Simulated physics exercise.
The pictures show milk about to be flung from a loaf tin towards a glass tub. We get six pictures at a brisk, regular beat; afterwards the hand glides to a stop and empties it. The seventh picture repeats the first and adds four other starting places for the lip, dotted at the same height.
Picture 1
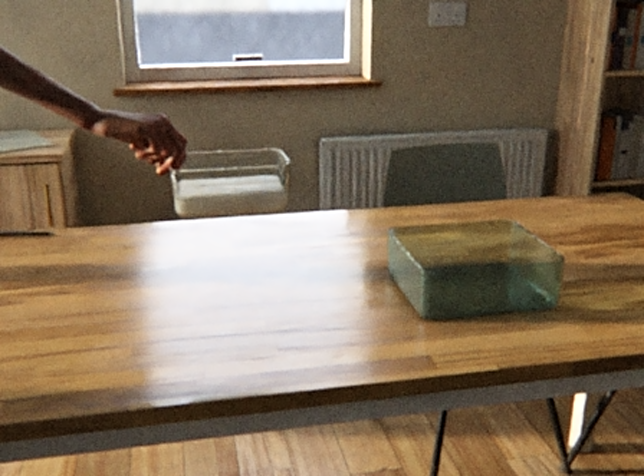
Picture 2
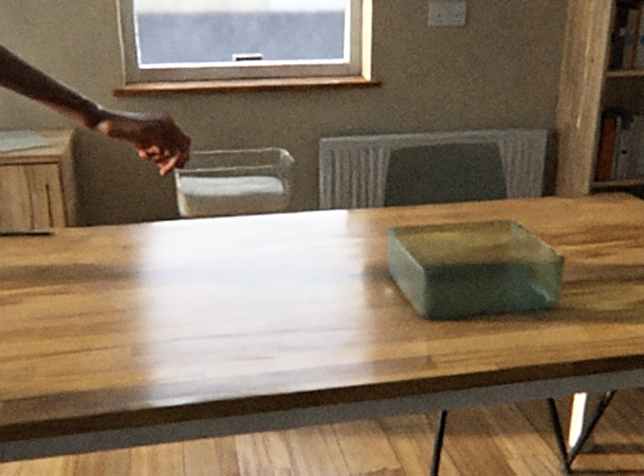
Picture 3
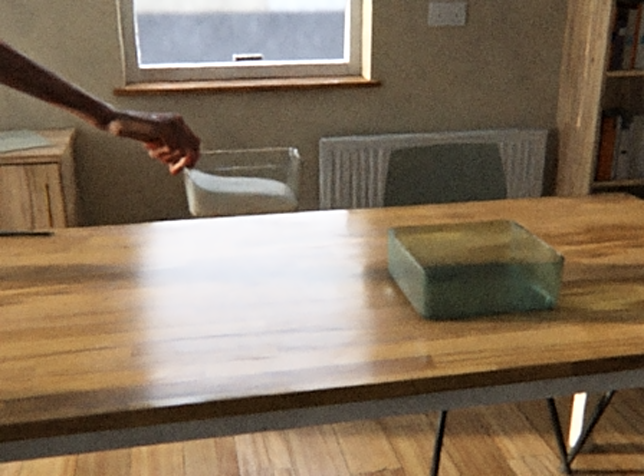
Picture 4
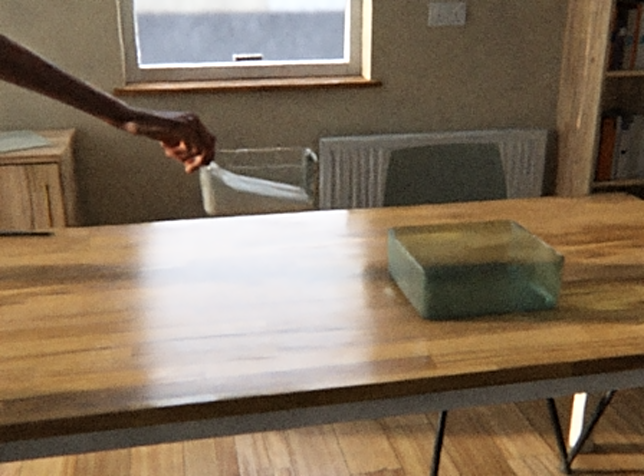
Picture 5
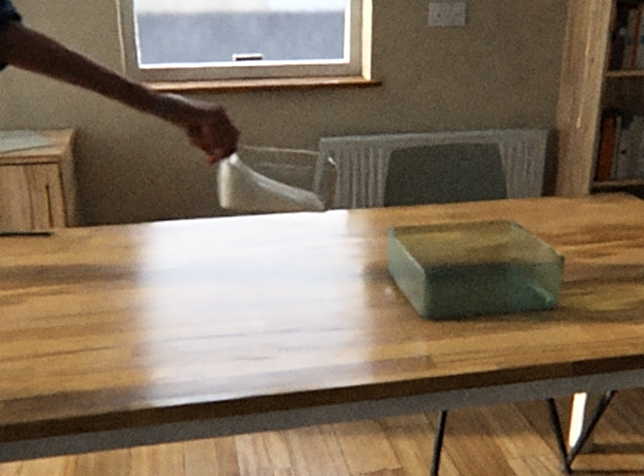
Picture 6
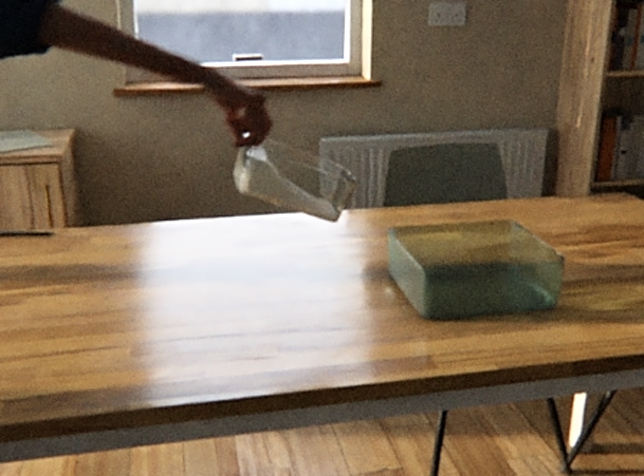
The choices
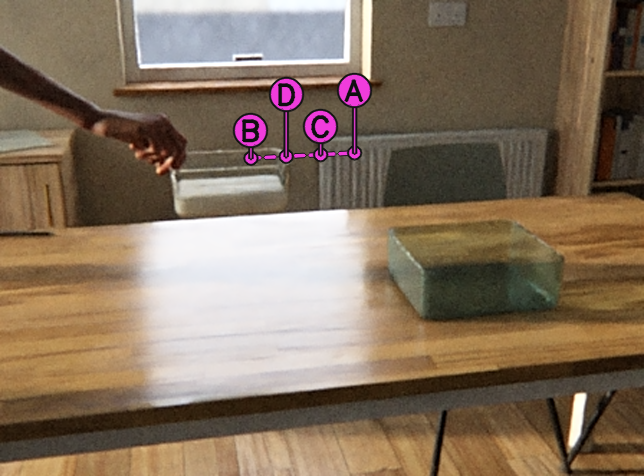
To begin with, a hand at the left holds a clear container of milk level behind a wooden table, where a greenish glass tub sits. The arm carries the container rightward as the milk sloshes and slopes inside. Then the hand rises slightly and tilts the container down toward its right end.
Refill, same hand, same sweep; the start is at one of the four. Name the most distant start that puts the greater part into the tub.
That is spot C.
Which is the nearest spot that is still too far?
The answer is D.
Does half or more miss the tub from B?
Yes.
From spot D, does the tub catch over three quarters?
No, less.
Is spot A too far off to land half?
No, that is safe.
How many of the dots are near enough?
Two.
In magenta, A at (354, 152); B at (250, 158); C at (320, 154); D at (286, 156).
If A is chosen, about 87 % lands in the tub, 5 % falls short and 9 % goes beside or beyond.
If B is chosen, about 6 % lands in the tub, 92 % falls short.
If C is chosen, about 74 % lands in the tub, 21 % falls short and 5 % goes beside or beyond.
If D is chosen, about 23 % lands in the tub, 73 % falls short and 4 % goes beside or beyond.
